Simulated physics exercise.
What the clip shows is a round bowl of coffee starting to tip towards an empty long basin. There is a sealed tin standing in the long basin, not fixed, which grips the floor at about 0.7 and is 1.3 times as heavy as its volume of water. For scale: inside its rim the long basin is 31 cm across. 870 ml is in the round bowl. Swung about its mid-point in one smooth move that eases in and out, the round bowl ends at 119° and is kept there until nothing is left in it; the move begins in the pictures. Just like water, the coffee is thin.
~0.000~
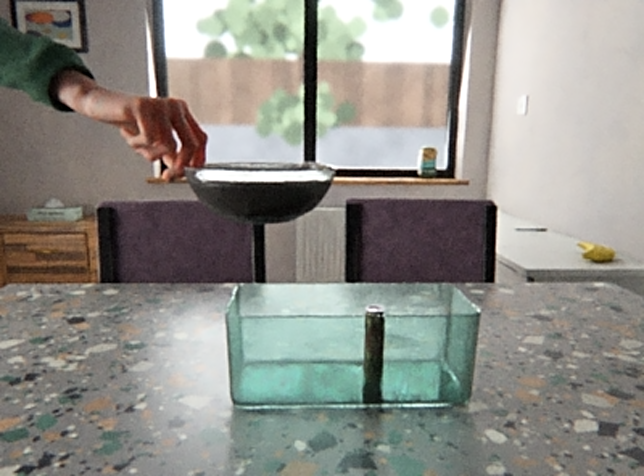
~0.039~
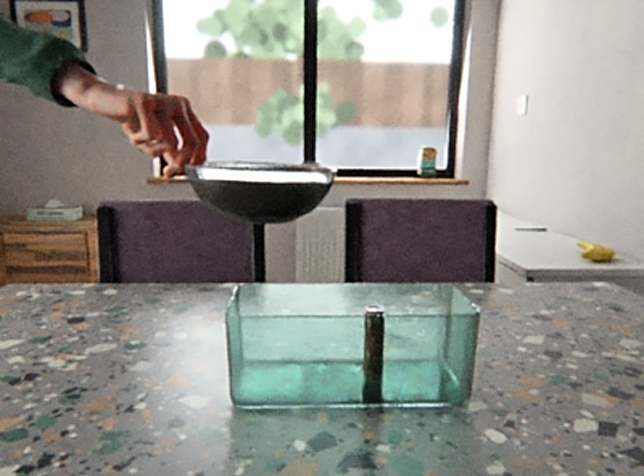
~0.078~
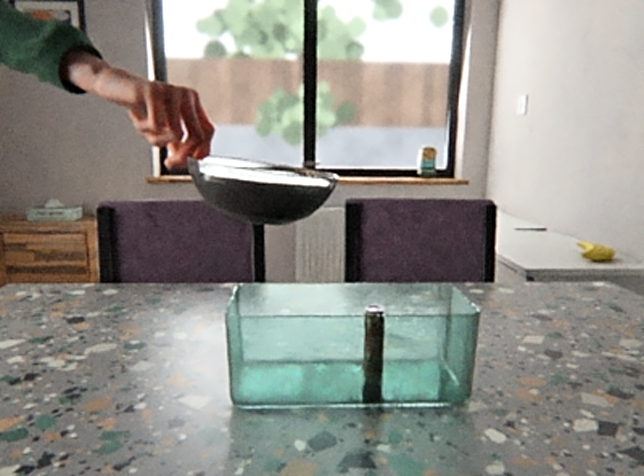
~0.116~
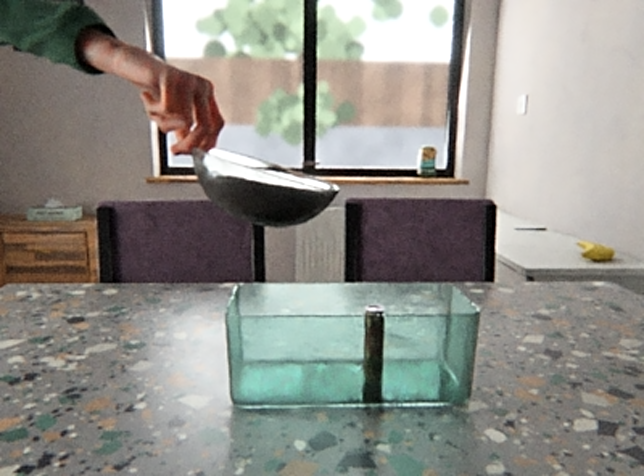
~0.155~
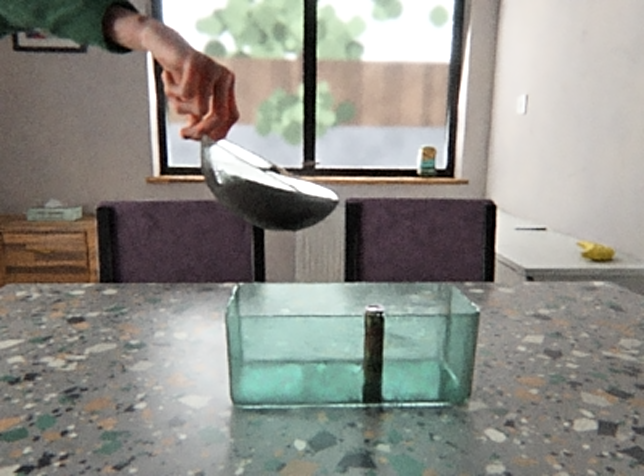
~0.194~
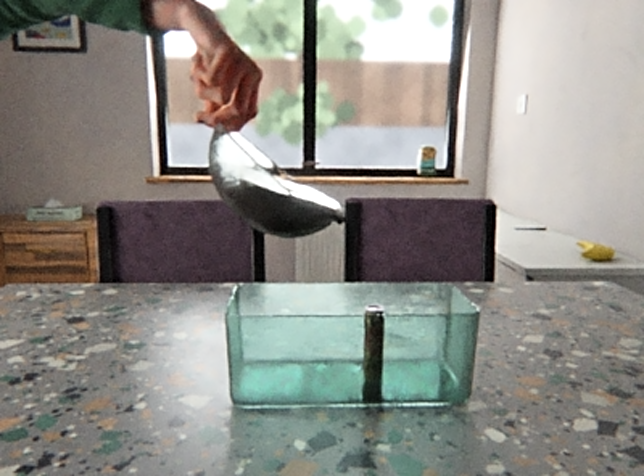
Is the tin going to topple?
Yes: Bet it can't stay vertical.
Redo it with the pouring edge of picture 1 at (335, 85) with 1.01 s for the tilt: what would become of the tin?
Then the tin remains standing.
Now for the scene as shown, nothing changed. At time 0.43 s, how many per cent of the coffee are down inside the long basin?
Around 88 percent.
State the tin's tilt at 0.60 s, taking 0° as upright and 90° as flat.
Some 90°.
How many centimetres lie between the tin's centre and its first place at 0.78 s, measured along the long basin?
About 5 cm.
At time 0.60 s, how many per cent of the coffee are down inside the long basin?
78 %, more or less.
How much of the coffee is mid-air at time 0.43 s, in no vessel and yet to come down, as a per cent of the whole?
Share: Roughly 10 per cent.
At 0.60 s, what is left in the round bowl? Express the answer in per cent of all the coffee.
Close to 0 percent of the whole amount.
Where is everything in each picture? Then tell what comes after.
It leans 0°; its right rim is at (335, 169); the coffee meets the walls at (192, 176) and (330, 177); the long basin's rim runs from (231, 300) to (466, 300); the tin's top is at (375, 312), in the first frame.
It leans 2°; its right rim is at (336, 171); the coffee meets the walls at (192, 174) and (331, 178), in the second frame.
It leans 8°; its right rim is at (337, 179); the coffee meets the walls at (195, 170) and (332, 182), in the third frame.
It leans 16°; its right rim is at (338, 190); the coffee meets the walls at (199, 164) and (334, 188), in the fourth frame.
It leans 28°; its right rim is at (336, 205); the coffee meets the walls at (205, 161) and (321, 191); 3 per cent is over the edge, in the fifth frame.
It leans 42°; its right rim is at (330, 222); the coffee meets the walls at (213, 162) and (306, 192); 11 per cent is over the edge, in the sixth frame.
Then, 0.43 s in, the tilt is 116° and 0 per cent is still to pour; the tin stands where it began.
Then, 0.60 s in, the tilt is 119° and 0 per cent is still to pour; the tin lies on its side.
Then, 0.78 s in, the tilt is 119° and 0 per cent is still to pour; the tin lies on its side.
Then, 0.98 s in, the tilt is 119° and 0 per cent is still to pour; the tin lies on its side.
Finally, the tin lies on its side.
